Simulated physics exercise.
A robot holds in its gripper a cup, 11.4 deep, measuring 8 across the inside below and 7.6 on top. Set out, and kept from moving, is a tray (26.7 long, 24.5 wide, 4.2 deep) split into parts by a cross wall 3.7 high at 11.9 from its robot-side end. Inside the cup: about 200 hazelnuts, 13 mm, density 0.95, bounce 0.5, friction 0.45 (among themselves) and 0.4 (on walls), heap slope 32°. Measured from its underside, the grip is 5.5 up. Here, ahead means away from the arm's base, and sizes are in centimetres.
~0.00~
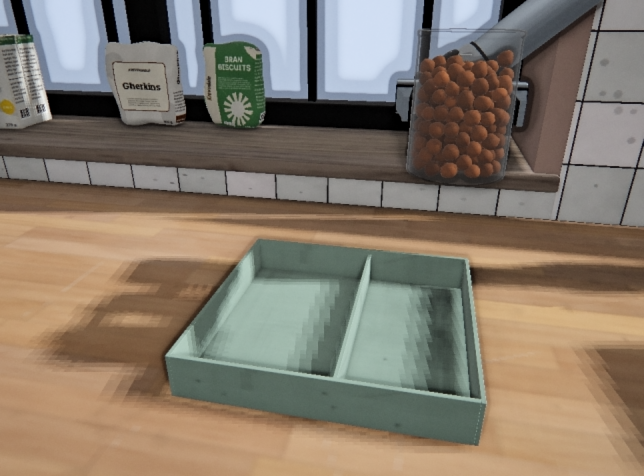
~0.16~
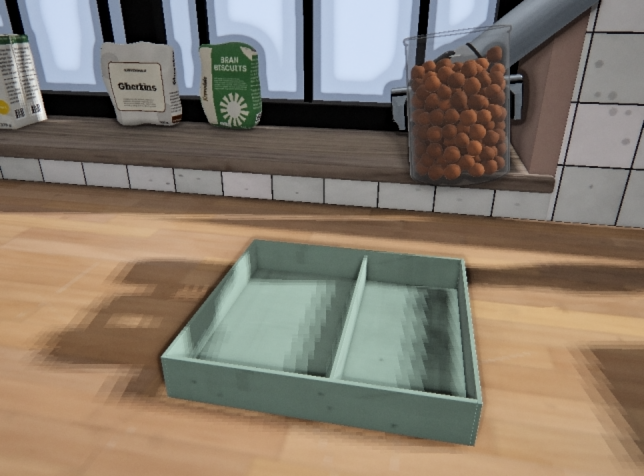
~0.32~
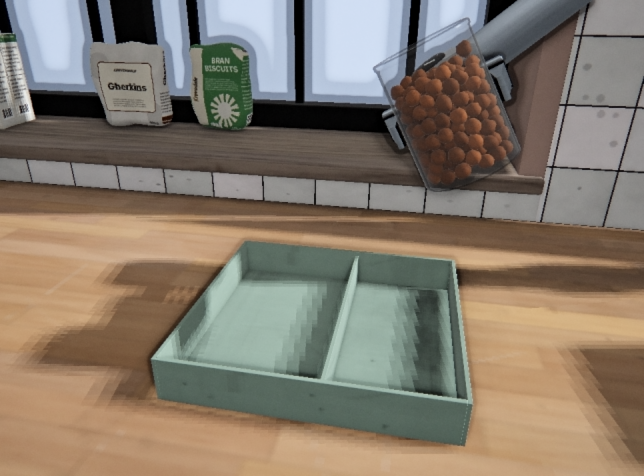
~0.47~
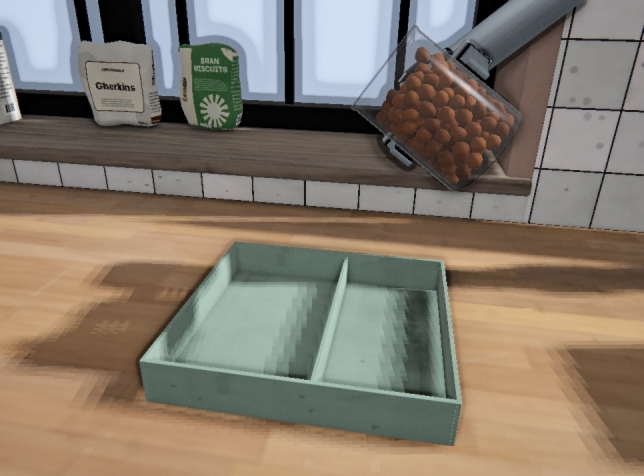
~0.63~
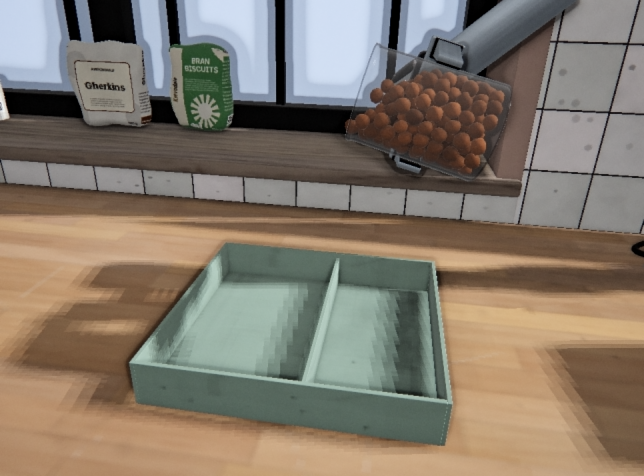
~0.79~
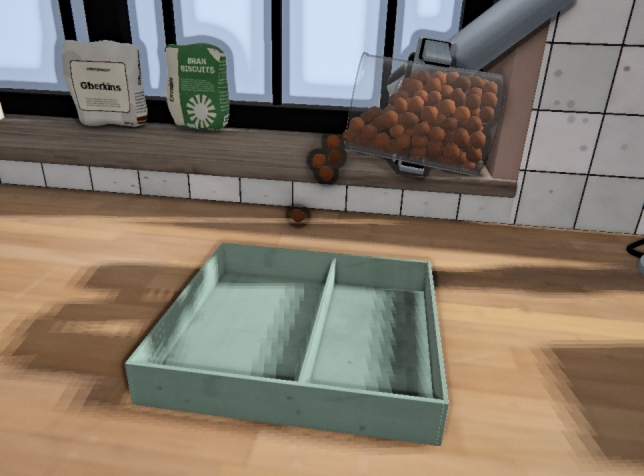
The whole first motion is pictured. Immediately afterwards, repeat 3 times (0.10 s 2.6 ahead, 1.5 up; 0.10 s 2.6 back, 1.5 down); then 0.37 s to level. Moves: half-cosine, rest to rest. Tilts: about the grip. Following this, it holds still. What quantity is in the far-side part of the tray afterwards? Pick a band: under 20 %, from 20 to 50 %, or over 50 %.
Over 50 %.
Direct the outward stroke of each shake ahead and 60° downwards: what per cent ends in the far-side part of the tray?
Close to 15 in a hundred.
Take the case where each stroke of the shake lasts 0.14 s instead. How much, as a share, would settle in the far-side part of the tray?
40 %.
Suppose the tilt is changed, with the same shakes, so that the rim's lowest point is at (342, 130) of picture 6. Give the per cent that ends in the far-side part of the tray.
Some 40 per cent.
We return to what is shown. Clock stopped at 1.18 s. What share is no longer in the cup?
About 40 per cent.
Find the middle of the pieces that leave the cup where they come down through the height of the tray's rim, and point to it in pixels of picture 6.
Centre: About (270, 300).
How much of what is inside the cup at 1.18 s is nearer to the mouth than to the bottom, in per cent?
About 75 percent.
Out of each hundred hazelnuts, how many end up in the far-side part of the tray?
Some 60 in a hundred.
After 1.18 s, tilted 83° forward, highest piece 26 above the table; 122 in the cup, 55 in the far-side part, 22 in flight or on a rim.
After 1.57 s, tilted 45° forward, highest piece 27 above the table; 116 in the far-side part, 75 in the cup, 3 in the robot-side part, 2 on the table or floor, 3 in flight or on a rim.
After 1.96 s, level, highest piece 26 above the table; 119 in the far-side part, 75 in the cup, 3 in the robot-side part, 2 on the table or floor.
After 3.01 s, level, highest piece 25 above the table; 119 in the far-side part, 75 in the cup, 3 in the robot-side part, 2 on the table or floor.
In the end, 119 in the far-side part, 75 in the cup, 3 in the robot-side part, 2 on the table or floor. That is 60 % in the far-side part of the tray.
